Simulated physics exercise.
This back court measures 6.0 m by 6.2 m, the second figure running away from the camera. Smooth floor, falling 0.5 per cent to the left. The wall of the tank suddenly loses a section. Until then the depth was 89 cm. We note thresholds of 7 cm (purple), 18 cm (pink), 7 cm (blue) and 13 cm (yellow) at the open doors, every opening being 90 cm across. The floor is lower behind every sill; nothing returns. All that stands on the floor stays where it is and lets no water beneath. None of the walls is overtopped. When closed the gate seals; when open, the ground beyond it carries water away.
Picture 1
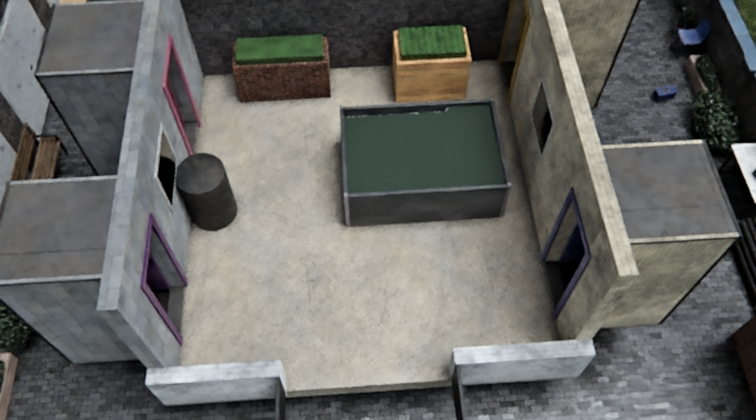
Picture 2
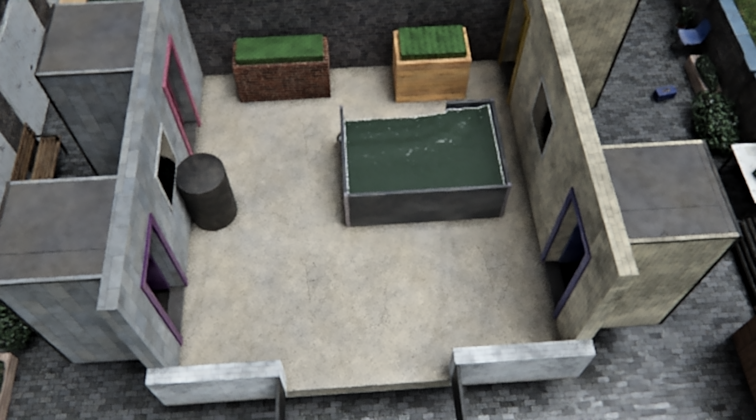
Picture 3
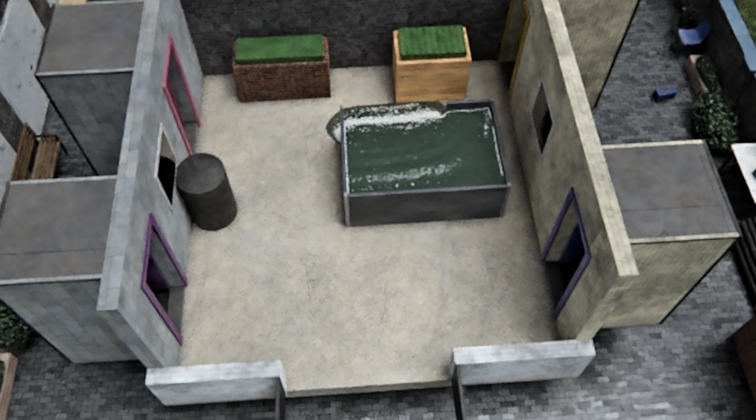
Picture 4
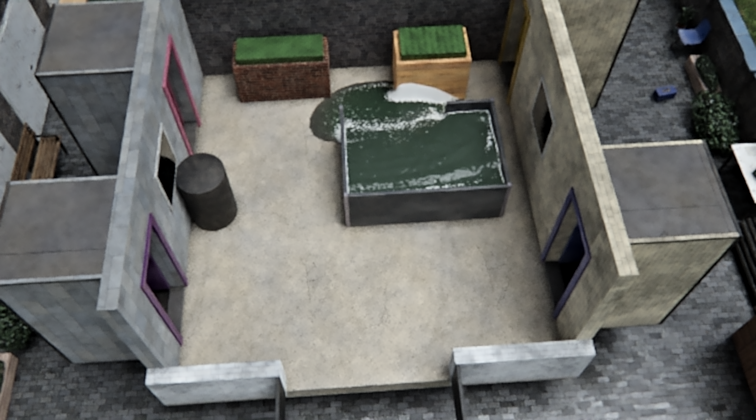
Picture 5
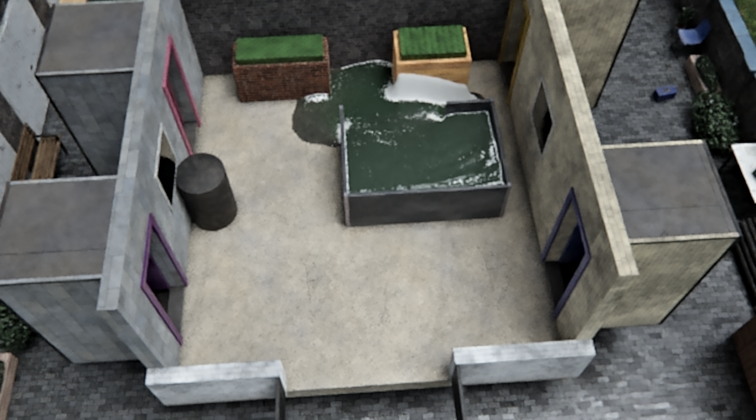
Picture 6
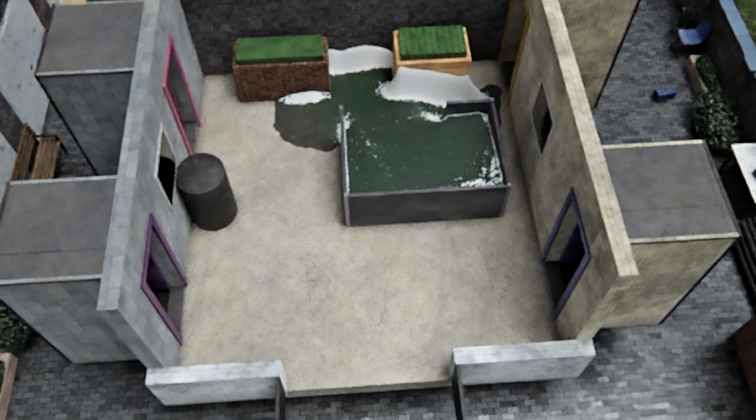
A large grey-sided tank of dark green water stands in a walled, pale-floored court, seen from high above by a camera that stays still. Two planters topped with green, one reddish-brown and one light wood, sit behind it, with a dark cylinder at left and pink and purple door surrounds along the walls. The water ripples, then pours over the tank's far side, foaming white, and spreads back around the planters and leftward across the floor.
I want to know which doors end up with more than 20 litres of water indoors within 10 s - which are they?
Outcome: Purple door: Short. Pink door: Surplus. Blue door: Short. Yellow door: Surplus.
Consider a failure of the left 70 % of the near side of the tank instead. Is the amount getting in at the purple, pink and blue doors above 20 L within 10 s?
Outcomes - purple: Exceeded, pink: Not exceeded, blue: Exceeded.
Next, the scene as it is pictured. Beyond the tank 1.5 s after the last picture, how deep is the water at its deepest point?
Depth max: Approx. 60 cm.
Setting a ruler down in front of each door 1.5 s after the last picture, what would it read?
Depths: Purple door 0 cm, pink door 33 cm, blue door 1 cm, yellow door 34 cm.
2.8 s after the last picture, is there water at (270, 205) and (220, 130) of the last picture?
Soaked, soaked.
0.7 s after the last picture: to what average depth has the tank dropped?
Average depth: About 47 cm.
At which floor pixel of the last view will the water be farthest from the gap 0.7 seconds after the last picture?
About pixel (202, 101).
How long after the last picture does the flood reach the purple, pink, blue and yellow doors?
The front reaches purple at 3.4 s, pink at 1.0 s, blue at 1.4 s, yellow at 0.1 s.
Then, 0.7 s after the last picture water covers 25 % of the floor and is deepest (76 cm) near (358, 72); purple door not reached, pink door not reached, blue door not reached, yellow door 26 cm at the sill, 11 L in.
Then, 1.5 s after the last picture water covers 40 % of the floor and is deepest (60 cm) near (331, 73); purple door not reached, pink door 33 cm at the sill, 8 L in, blue door 1 cm at the sill, 0 L in, yellow door 34 cm at the sill, 63 L in.
Then, 2.8 s after the last picture water covers 50 % of the floor and is deepest (38 cm) near (199, 138); purple door not reached, pink door 35 cm at the sill, 119 L in, blue door 7 cm at the sill, 0 L in, yellow door 31 cm at the sill, 167 L in.
Then, 5.3 s after the last picture water covers 80 % of the floor and is deepest (22 cm) near (194, 203); purple door 1 cm at the sill, 0 L in, pink door 20 cm at the sill, 192 L in, blue door 5 cm at the sill, 1 L in, yellow door 17 cm at the sill, 274 L in.
Then, 9.3 s after the last picture water covers 95 % of the floor and is deepest (18 cm) near (204, 80); purple door 6 cm at the sill, 3 L in, pink door 16 cm at the sill, 205 L in, blue door 7 cm at the sill, 3 L in, yellow door 12 cm at the sill, 286 L in.
